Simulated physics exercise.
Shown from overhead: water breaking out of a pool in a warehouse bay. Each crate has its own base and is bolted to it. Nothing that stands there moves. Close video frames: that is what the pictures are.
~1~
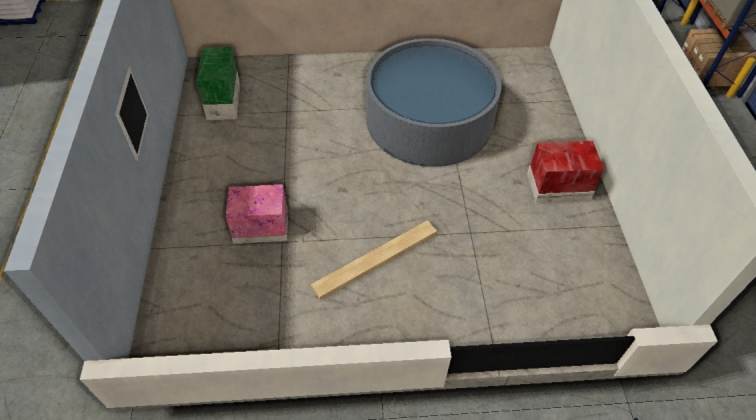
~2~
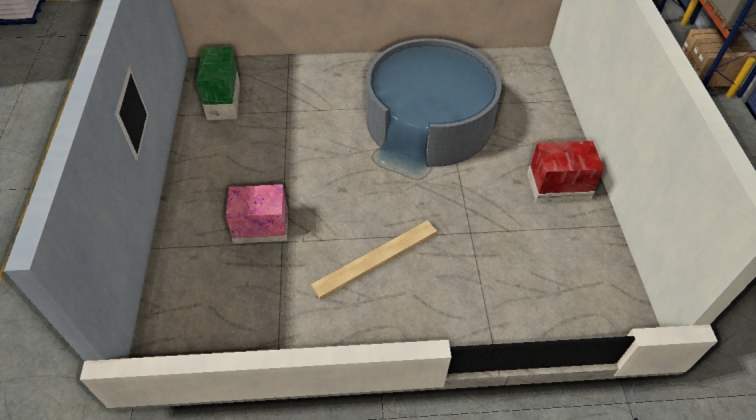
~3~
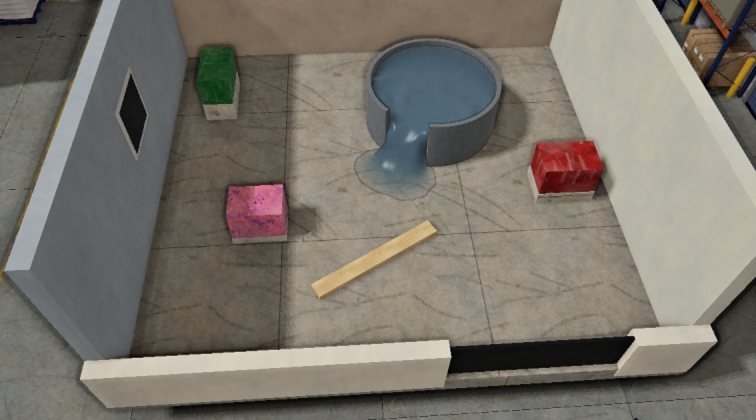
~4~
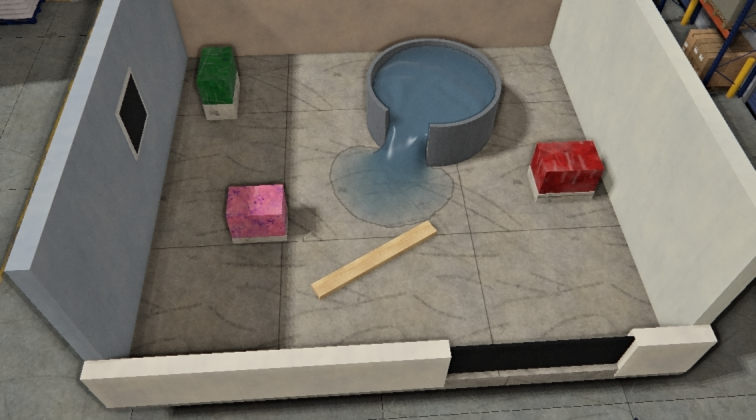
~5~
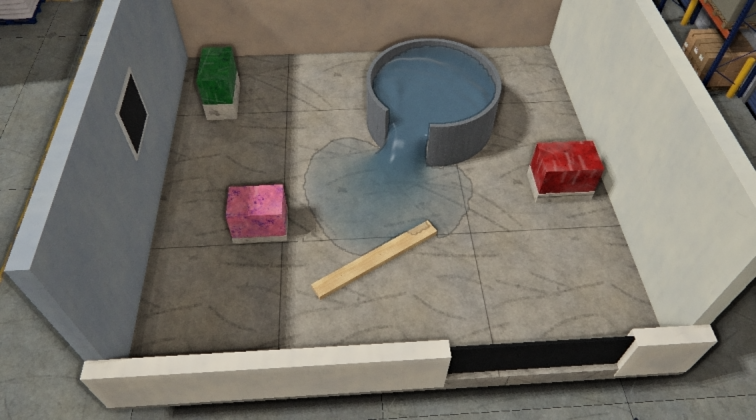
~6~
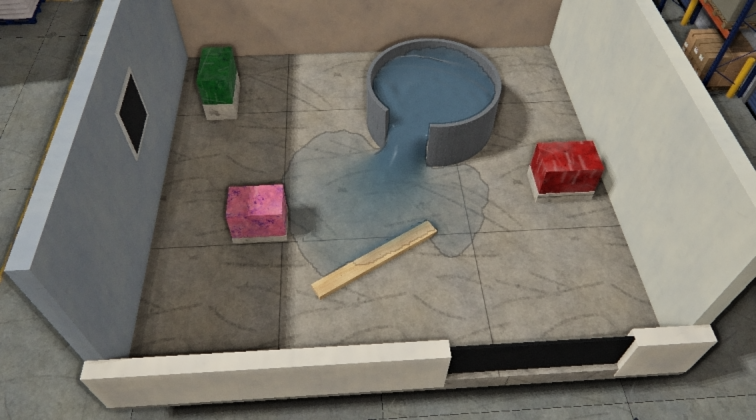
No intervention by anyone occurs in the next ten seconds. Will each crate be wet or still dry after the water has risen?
Afterwards the red crate is still dry, the green crate is still dry, the pink crate is wet.
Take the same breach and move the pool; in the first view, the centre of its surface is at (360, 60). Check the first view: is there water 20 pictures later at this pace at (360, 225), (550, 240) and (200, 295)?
Results in order - swamped, left untouched, swamped.
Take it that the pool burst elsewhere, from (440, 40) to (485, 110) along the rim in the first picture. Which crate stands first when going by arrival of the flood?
Answer: The red one.
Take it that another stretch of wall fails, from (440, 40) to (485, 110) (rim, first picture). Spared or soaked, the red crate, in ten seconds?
The red crate is reached.
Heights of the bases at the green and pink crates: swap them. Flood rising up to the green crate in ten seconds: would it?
The green one gets flooded.
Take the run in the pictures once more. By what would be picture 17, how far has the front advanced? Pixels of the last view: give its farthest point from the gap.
Farthest reach: (125, 382).
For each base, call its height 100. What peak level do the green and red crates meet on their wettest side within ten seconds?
About 60 % and 40 %.
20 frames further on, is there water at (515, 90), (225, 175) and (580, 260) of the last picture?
Point one left clear, point two sodden, point three left clear.
A moment on, water covers 30 % of the floor; the red crate not reached, the green crate not reached, the pink crate water round its plinth.
Next, water covers 45 % of the floor; the red crate water round its plinth, the green crate not reached, the pink crate water round its plinth.
Then, water covers 50 % of the floor; the red crate water round its plinth, the green crate water round its plinth, the pink crate water round its plinth.
Later, water covers 75 % of the floor; the red crate water round its plinth, the green crate water round its plinth, the pink crate water round its plinth.
In the end, water covers 95 % of the floor; the red crate stayed above the water, the green crate stayed above the water, the pink crate was topped.
